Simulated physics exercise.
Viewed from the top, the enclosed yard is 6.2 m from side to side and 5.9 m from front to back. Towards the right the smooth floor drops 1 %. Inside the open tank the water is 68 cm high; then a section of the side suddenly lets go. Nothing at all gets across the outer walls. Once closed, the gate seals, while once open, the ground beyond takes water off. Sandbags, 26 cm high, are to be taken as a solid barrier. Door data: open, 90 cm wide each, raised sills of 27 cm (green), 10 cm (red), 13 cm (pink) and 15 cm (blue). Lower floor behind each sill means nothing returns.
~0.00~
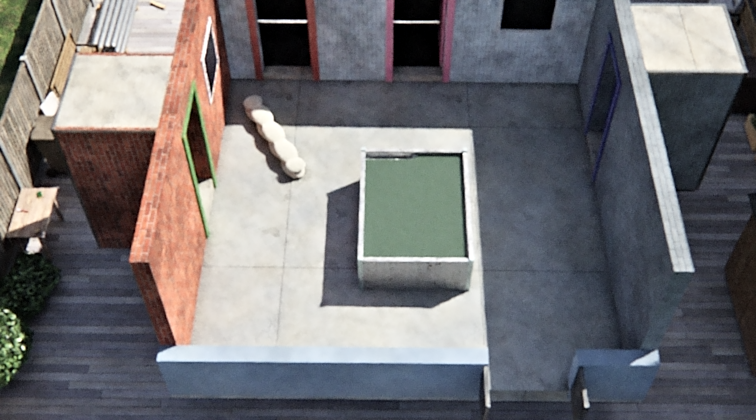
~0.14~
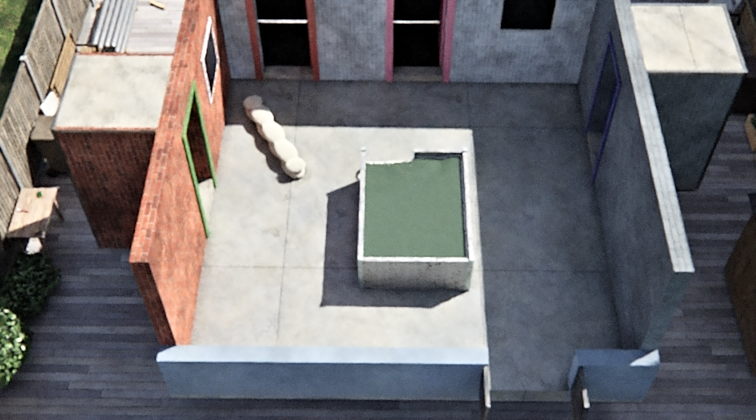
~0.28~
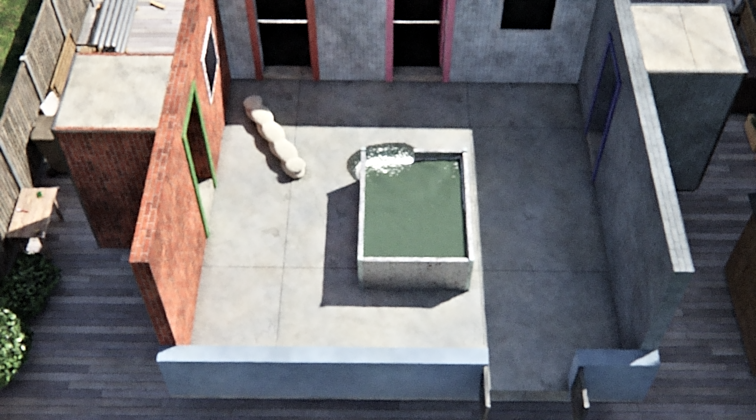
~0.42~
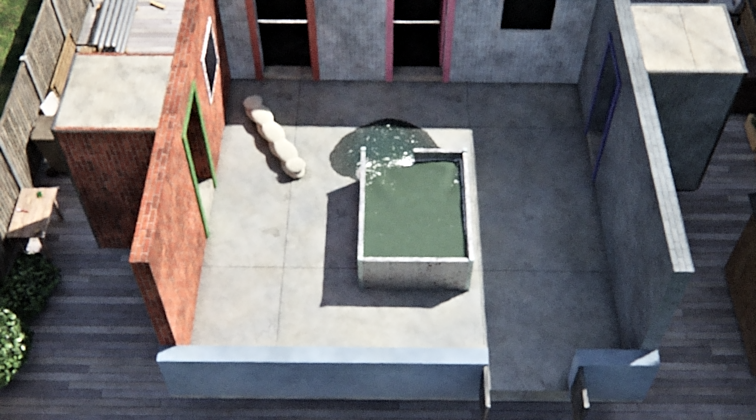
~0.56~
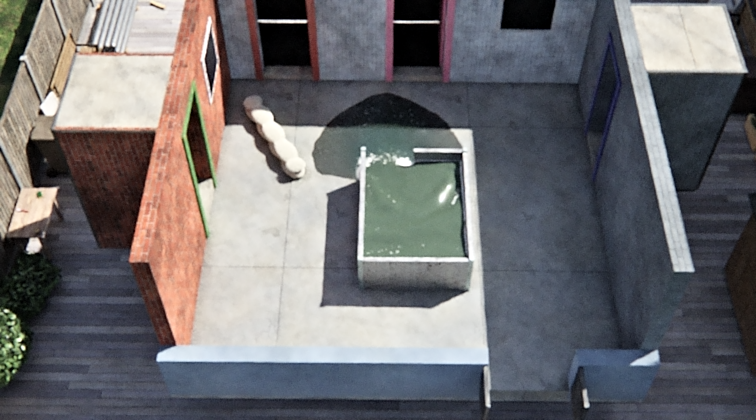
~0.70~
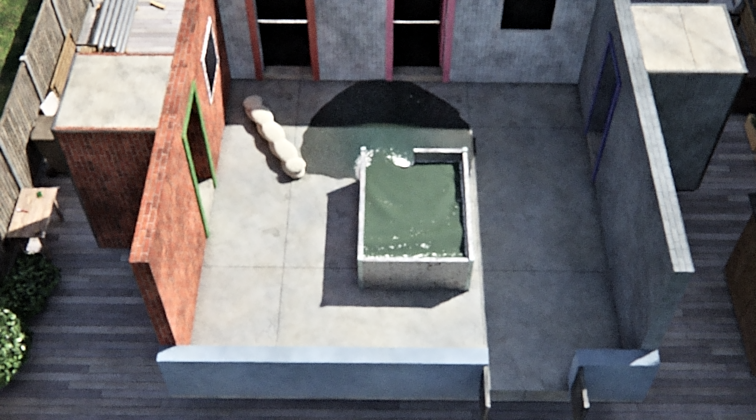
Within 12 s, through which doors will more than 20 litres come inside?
Green door: Limit not crossed. Red door: Limit crossed. Pink door: Limit crossed. Blue door: Limit not crossed.
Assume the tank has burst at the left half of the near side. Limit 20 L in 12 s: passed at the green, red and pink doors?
At green the amount is beneath the mark, at red it is beneath the mark, and at pink it is beneath the mark.
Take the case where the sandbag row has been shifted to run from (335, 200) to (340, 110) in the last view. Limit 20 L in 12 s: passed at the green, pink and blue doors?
Result: Green door inside the limit; pink door beyond the limit; blue door inside the limit.
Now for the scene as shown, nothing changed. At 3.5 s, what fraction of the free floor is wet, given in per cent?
Close to 40 in a hundred parts are wet.
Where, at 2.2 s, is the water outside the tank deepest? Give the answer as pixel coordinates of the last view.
Near (241, 83).
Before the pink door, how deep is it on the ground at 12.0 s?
I'd say close to 7.0 cm.
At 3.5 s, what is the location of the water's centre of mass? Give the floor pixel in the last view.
Centre: Roughly (393, 169) px.
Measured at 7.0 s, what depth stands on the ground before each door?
Door by door, in cm: Green reads 1, red reads 11, pink reads 11, blue reads 8.
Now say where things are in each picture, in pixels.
The first frame shows still water, 68 cm deep, in the open tank at (415, 206).
In the second frame, water pours out on the open tank's far side and has run 0.5 m, to a hidden place; typically 9 cm deep outside, 68 cm at the open tank's back.
In the third frame, the front is at (406, 148), 0.8 m from the gap on the open tank's far side; 0.7 m2 of floor is under water; 68 cm left at the back of the open tank.
In the fourth frame, water pours out on the open tank's far side and has run 1.4 m, to (392, 122); typically 7 cm deep outside, 68 cm at the open tank's back.
In the fifth frame, water pours out on the open tank's far side and has run 2.0 m, to (382, 97); typically 5 cm deep outside, 66 cm at the open tank's back.
In the sixth frame, the front is at (368, 81), 2.4 m from the gap on the open tank's far side; 4.6 m2 of floor is under water; 60 cm left at the back of the open tank.
After 1.4 s water covers 20 % of the floor and is deepest (38 cm) near (381, 178); green door not reached, red door 13 cm at the sill, 0 L in, pink door 18 cm at the sill, 19 L in, blue door not reached.
After 2.2 s water covers 25 % of the floor and is deepest (35 cm) near (241, 83); green door not reached, red door 16 cm at the sill, 14 L in, pink door 25 cm at the sill, 70 L in, blue door not reached.
After 3.5 s water covers 40 % of the floor and is deepest (25 cm) near (231, 83); green door 3 cm at the sill, 0 L in, red door 16 cm at the sill, 38 L in, pink door 17 cm at the sill, 116 L in, blue door 7 cm at the sill, 0 L in.
After 7.0 s water covers 85 % of the floor and is deepest (13 cm) near (553, 95); green door 1 cm at the sill, 0 L in, red door 11 cm at the sill, 91 L in, pink door 11 cm at the sill, 132 L in, blue door 8 cm at the sill, 0 L in.
After 12.0 s water covers 90 % of the floor and is deepest (11 cm) near (618, 365); green door 1 cm at the sill, 0 L in, red door 5 cm at the sill, 93 L in, pink door 7 cm at the sill, 132 L in, blue door 7 cm at the sill, 0 L in.
